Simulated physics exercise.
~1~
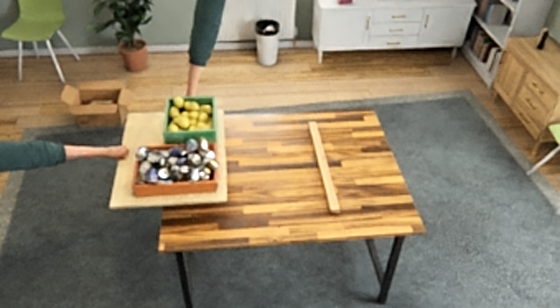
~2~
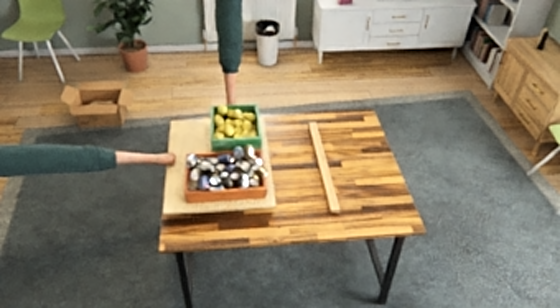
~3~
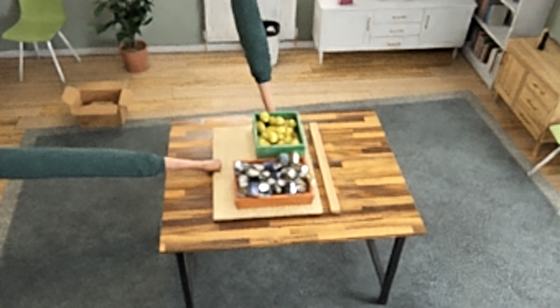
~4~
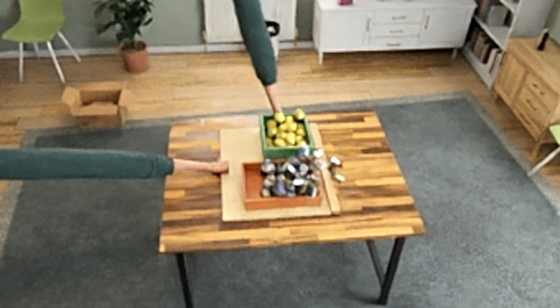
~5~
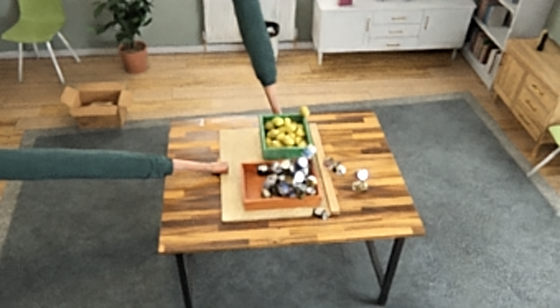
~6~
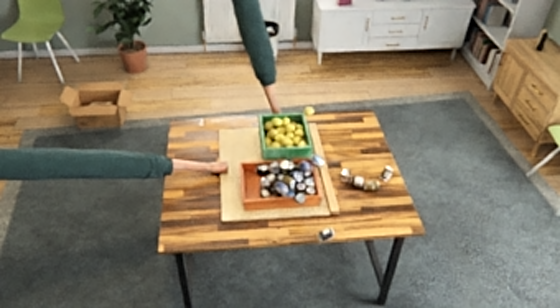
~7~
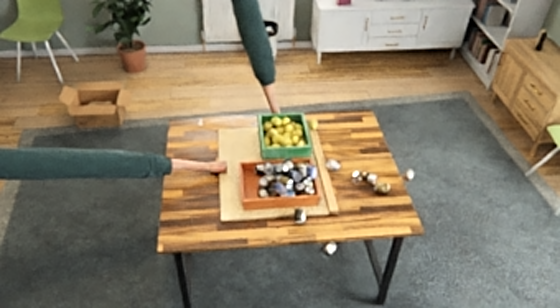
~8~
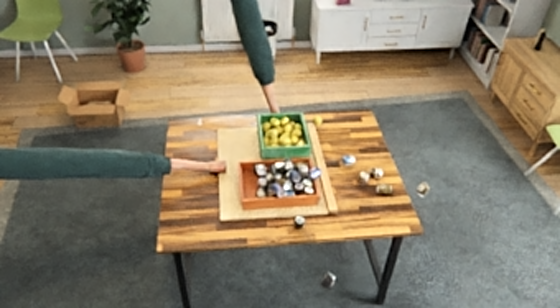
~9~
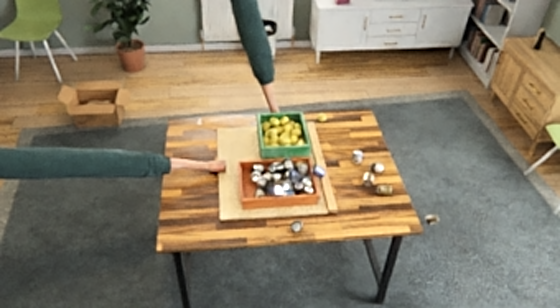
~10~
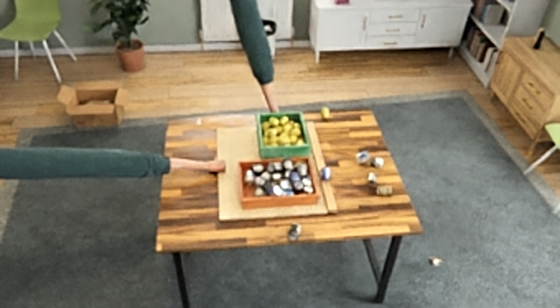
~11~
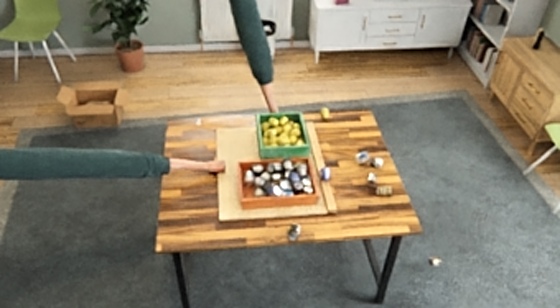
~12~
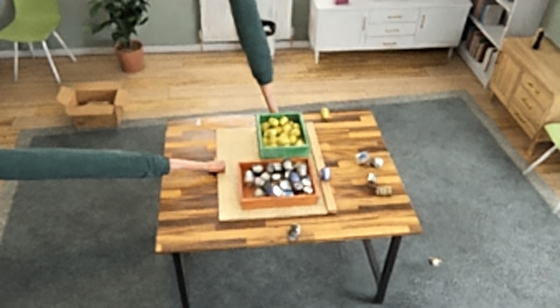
At first, two arms in green sleeves hold a board carrying a green tub of lemons and an orange tub of mini cans over the left side of a wooden table. They bring it down and to the right across the tabletop until it stops against a wooden batten. The tubs stay on the board, but several cans spill over the right end of the orange tub, and a lemon leaves the green one. Some cans roll across the table, and a few drop off its edges. Finally everything settles, with most cans still in their tub and the hands still in place.
